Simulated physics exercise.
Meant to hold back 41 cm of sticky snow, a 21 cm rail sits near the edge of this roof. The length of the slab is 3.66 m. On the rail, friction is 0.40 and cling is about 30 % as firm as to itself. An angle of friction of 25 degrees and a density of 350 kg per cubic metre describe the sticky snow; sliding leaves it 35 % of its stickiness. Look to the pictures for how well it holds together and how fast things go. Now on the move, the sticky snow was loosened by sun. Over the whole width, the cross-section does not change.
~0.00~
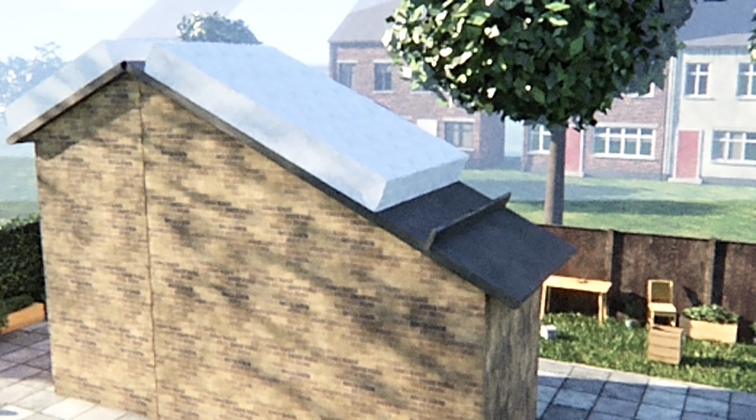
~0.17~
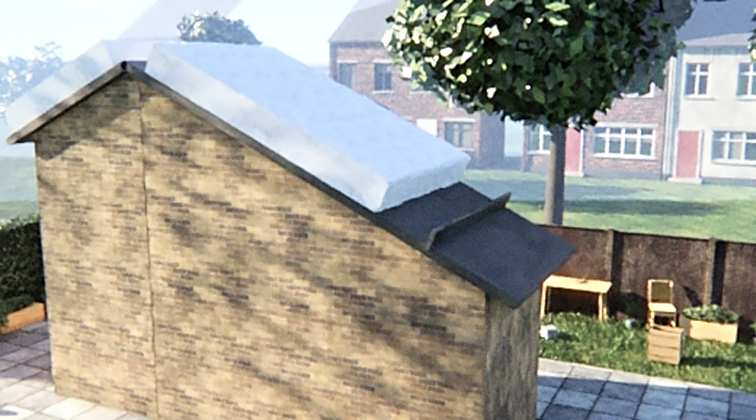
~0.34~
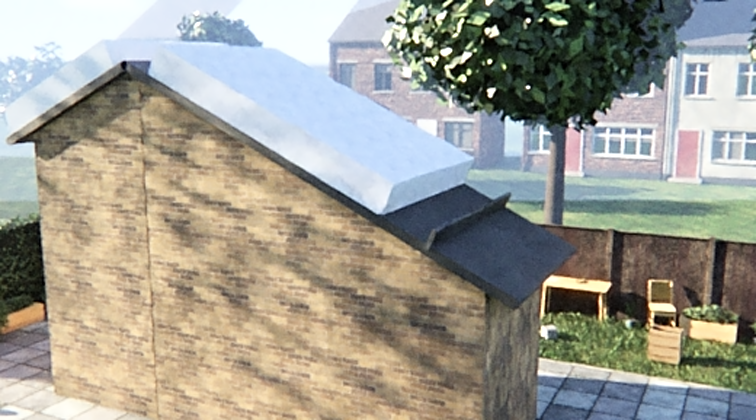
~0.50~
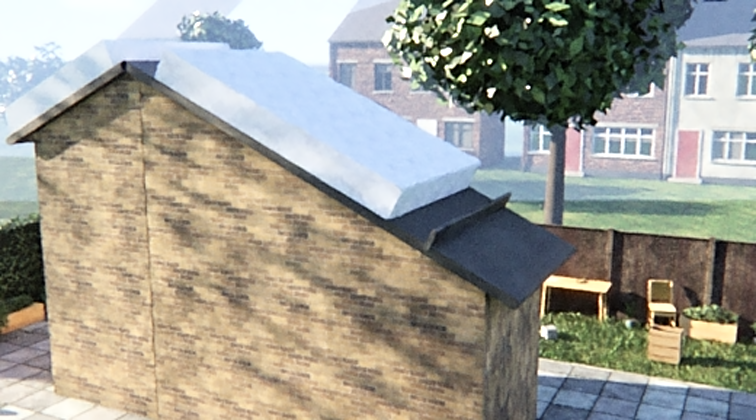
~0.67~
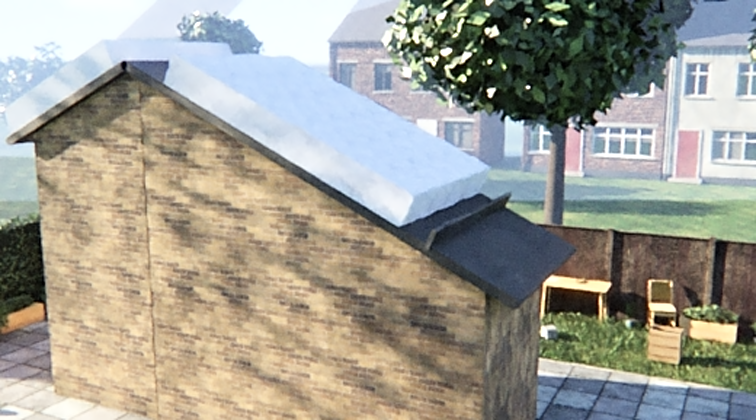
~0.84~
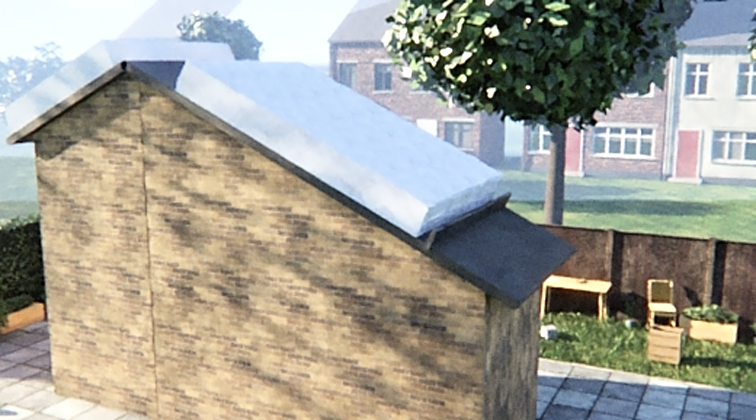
A thick slab of snow slides down the brick building's dark roof toward the right.
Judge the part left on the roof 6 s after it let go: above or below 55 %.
Outcome: Exceeding 55 percent.
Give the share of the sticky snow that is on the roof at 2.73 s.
The share sits close to 80 %.
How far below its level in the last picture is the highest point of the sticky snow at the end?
Roughly 0.5 m.
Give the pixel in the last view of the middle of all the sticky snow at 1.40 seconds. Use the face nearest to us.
Position: About (344, 171).
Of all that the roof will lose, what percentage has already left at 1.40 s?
I'd say near 0 per cent.
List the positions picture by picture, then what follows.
Leading edge of the sticky snow at (386, 184), in the first frame.
Leading edge of the sticky snow at (388, 185), its middle shifted 2.0 cm, in the second frame.
Leading edge of the sticky snow at (392, 188), its middle shifted 8.3 cm, in the third frame.
Leading edge of the sticky snow at (400, 193), its middle shifted 19 cm, in the fourth frame.
Leading edge of the sticky snow at (412, 200), its middle shifted 35 cm, in the fifth frame.
Leading edge of the sticky snow at (428, 209), its middle shifted 56 cm, in the sixth frame.
After 1.40 s, 100 % of the snow is on the roof.
After 2.07 s, 90 % of the snow is on the roof.
After 2.73 s, 80 % of the snow is on the roof.
After 3.40 s, 79 % of the snow is on the roof.
After 6.00 s, at the end, 73 % of the snow is on the roof.
